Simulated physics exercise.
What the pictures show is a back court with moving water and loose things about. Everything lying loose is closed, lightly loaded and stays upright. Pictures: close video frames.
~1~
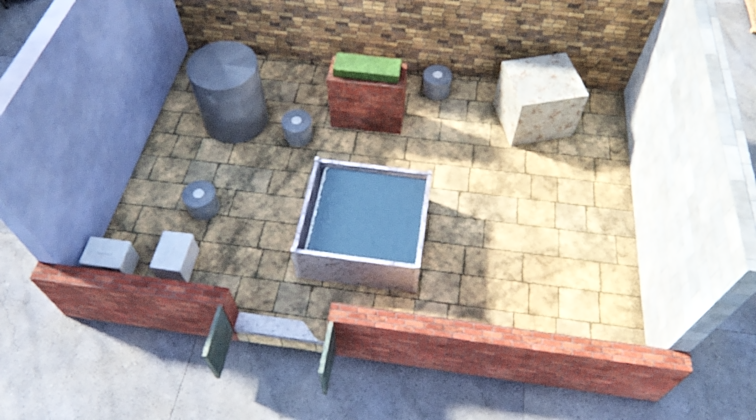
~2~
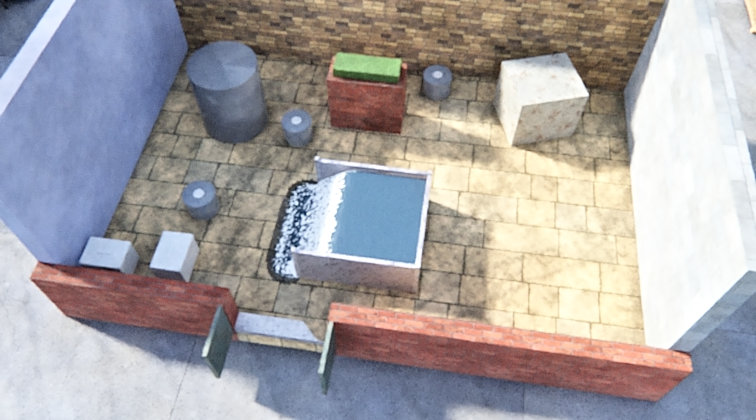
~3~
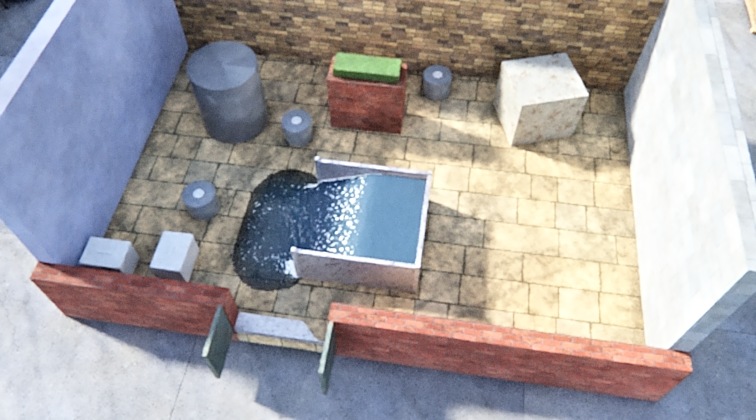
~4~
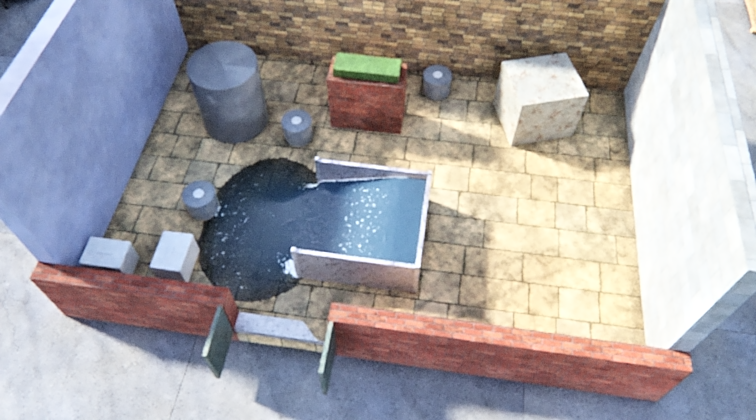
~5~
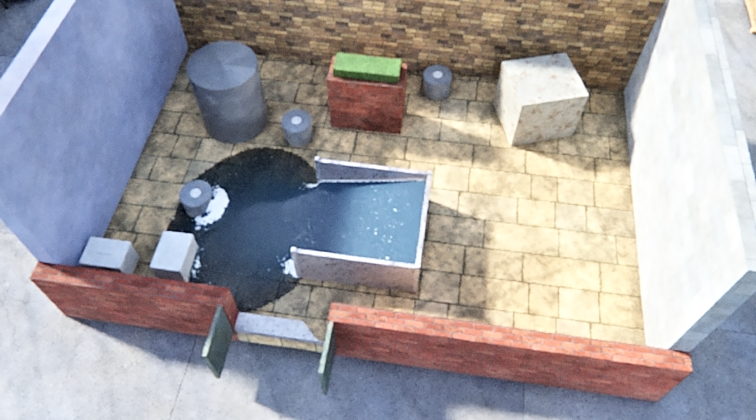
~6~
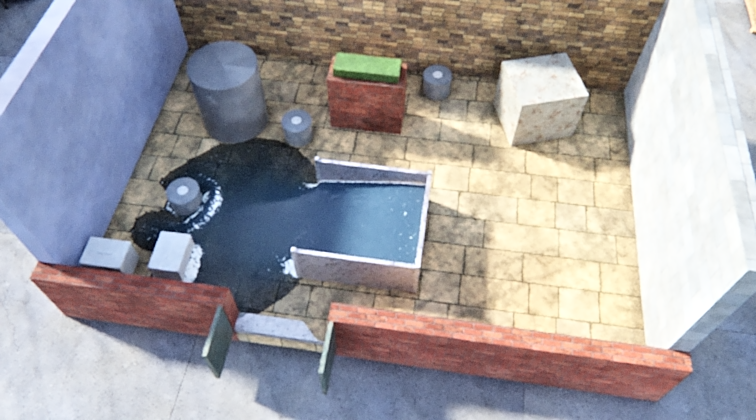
A walled back court paved in tan stone is seen from high above by a still camera. A pale-rimmed tank of blue water sits mid-court, with grey cylinders and pale blocks around it, a green-topped red brick planter behind and a low red wall in front. Water pours out of the tank's left side, spreads darkly across the paving, and nudges the small left cylinder slightly leftward.
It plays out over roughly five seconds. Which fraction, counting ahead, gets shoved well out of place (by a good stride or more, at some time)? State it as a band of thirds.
Midway band.
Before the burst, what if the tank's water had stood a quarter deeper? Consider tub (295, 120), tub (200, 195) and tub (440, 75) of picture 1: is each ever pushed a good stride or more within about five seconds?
Per item, in order: Missed the mark; cleared the mark; missed the mark.
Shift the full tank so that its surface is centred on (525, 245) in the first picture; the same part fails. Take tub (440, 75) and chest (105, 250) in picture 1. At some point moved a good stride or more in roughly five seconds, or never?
Result, in listed order - stopped sooner; reached that distance.
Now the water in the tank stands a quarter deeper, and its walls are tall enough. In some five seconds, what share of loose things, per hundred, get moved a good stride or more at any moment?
I get 60 percent.
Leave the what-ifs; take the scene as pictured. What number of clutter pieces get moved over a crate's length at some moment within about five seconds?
I get 3.
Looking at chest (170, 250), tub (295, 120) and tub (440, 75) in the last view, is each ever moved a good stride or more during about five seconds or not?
One by one: Cleared the mark; remained nearby; remained nearby.
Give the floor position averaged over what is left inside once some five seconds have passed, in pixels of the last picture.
Around pixel (284, 149).
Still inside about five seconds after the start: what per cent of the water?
I make it 98 percent.
A moment on, 1 of 5 are well off their spots; 1 afloat.
Next, 1 of 5 are well off their spots; 3 afloat.
Later, 3 of 5 are well off their spots; 3 afloat.
In the end, 3 of 5 are well off their spots, and 3 have been at some point; 3 afloat.
